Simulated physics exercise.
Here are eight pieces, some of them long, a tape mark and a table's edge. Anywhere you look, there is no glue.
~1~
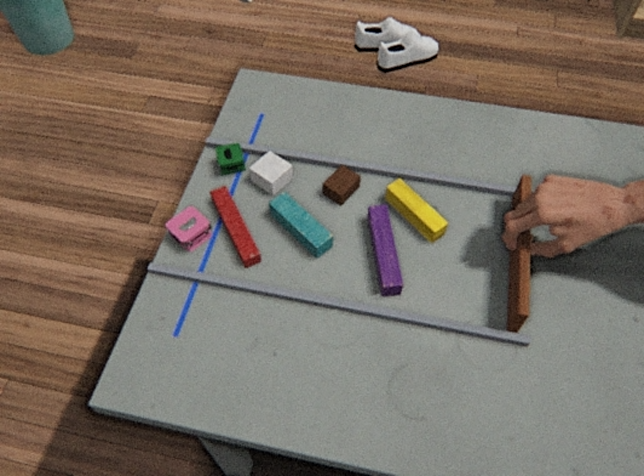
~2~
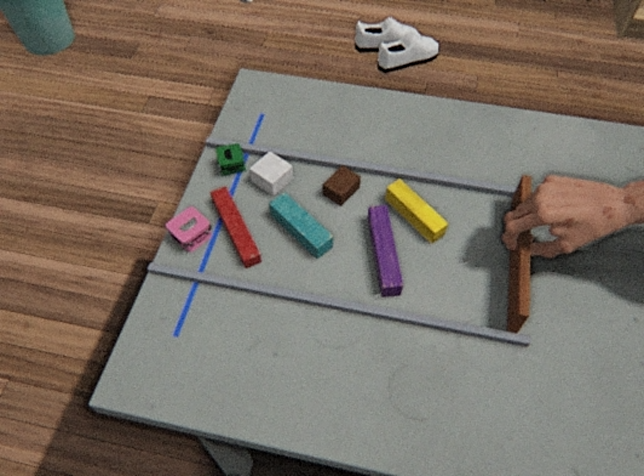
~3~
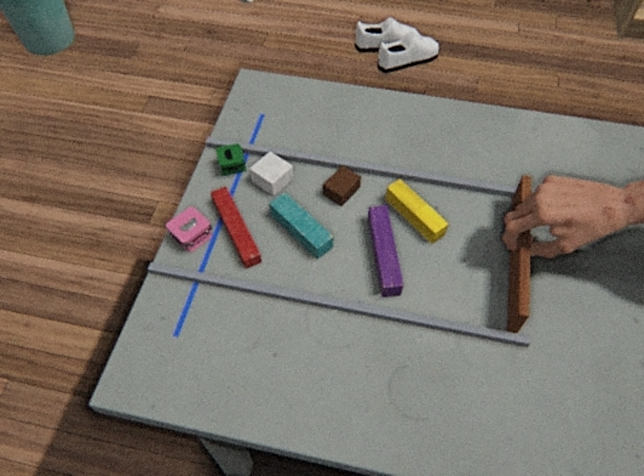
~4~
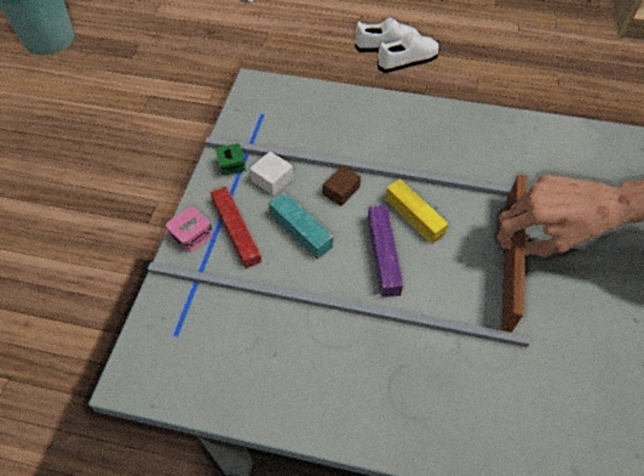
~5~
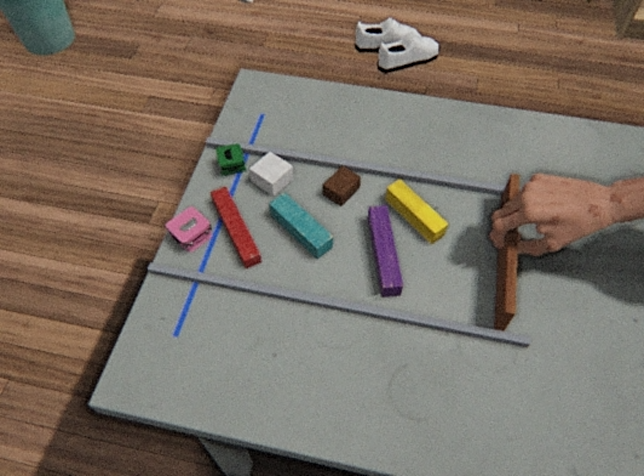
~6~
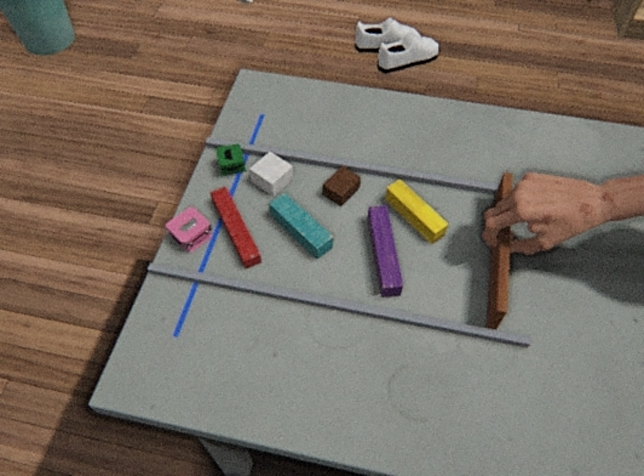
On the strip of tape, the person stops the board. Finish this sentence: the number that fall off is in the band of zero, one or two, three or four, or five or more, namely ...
Namely three or four.
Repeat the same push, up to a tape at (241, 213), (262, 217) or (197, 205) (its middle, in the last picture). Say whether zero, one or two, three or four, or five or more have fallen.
Number fallen at each tape, in order - 1 or 2, no fall at all, at least five.
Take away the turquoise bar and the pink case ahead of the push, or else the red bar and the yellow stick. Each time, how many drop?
The count is 2 in one try and 2 in the other, in that order.
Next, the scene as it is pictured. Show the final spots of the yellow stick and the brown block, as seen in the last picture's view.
In the last picture they sit at about (229, 171) and about (210, 167).
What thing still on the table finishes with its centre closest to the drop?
It's the turquoise bar.
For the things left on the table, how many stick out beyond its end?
Result: 1.
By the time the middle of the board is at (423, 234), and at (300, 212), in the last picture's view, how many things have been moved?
Well, it's 1 at the first one and 7 at the second.
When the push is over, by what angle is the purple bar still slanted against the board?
I'd say it's about 15° out of line.
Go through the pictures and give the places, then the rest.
The first picture shows pink case (190, 230); green case (231, 161); red bar (235, 226); board (520, 250); tape (225, 210).
The second picture shows green case (231, 161); turquoise bar (301, 225).
The third picture shows red bar (236, 226); purple bar (385, 250).
The fourth picture shows pink case (190, 230); board (515, 250).
The fifth picture shows green case (231, 161); white block (272, 174).
The sixth picture shows pink case (190, 231); green case (231, 161); red bar (235, 226); board (500, 248); tape (225, 210).
Soon after, none off yet; pink case at rest near (190, 231); green case at rest near (231, 161); red bar at rest near (235, 226).
Then, none off yet; pink case moved about its own width near (165, 231); green case moved about its own width near (199, 154); red bar moved a little near (198, 225).
At rest, the number that fall off is three or four; fallen, white block, red bar, green case and pink case.
